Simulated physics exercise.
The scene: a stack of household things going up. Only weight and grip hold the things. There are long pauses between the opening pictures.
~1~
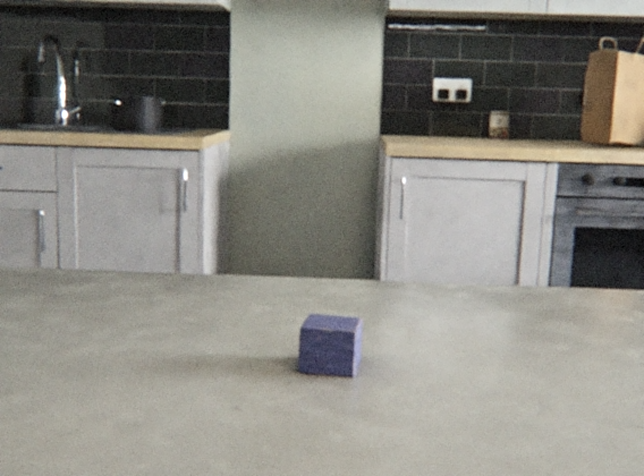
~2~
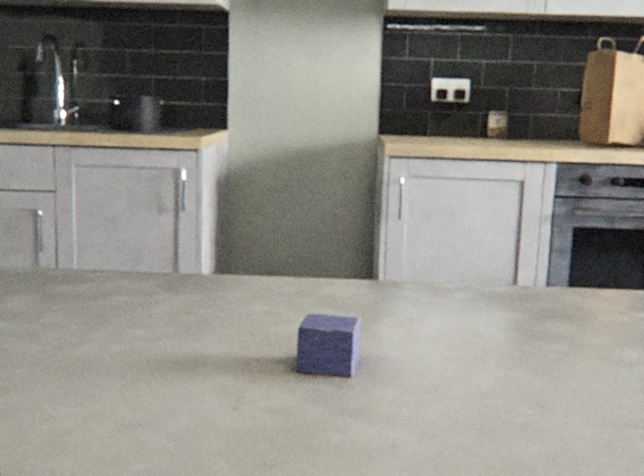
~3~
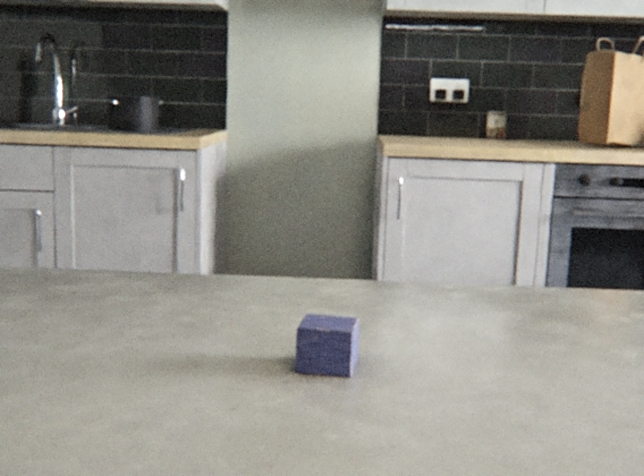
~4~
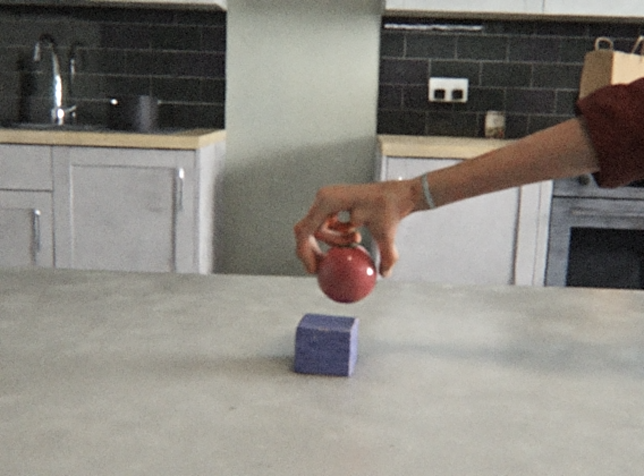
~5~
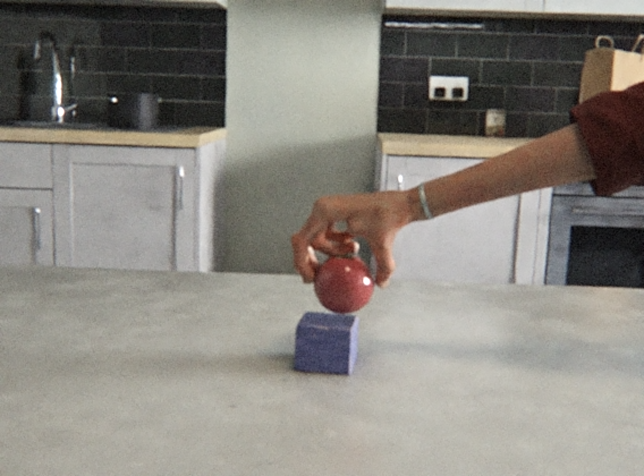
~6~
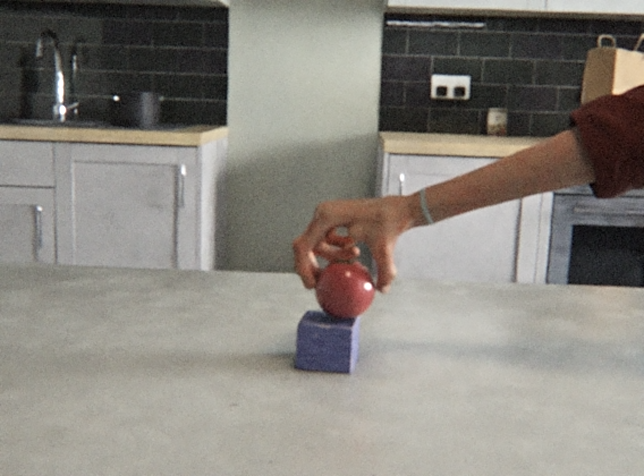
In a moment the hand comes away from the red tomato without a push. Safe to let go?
In the end the pile stays up.
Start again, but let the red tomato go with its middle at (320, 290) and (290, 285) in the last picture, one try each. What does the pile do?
In the first case it holds; in the second case it comes apart.
Then, 0.20 s on from there, no change.
Then, 0.60 s on from there, red tomato resting near (345, 290).
In the end, both unmoved. At the end, from the last picture's camera, red tomato near (345, 290). The pile holds.
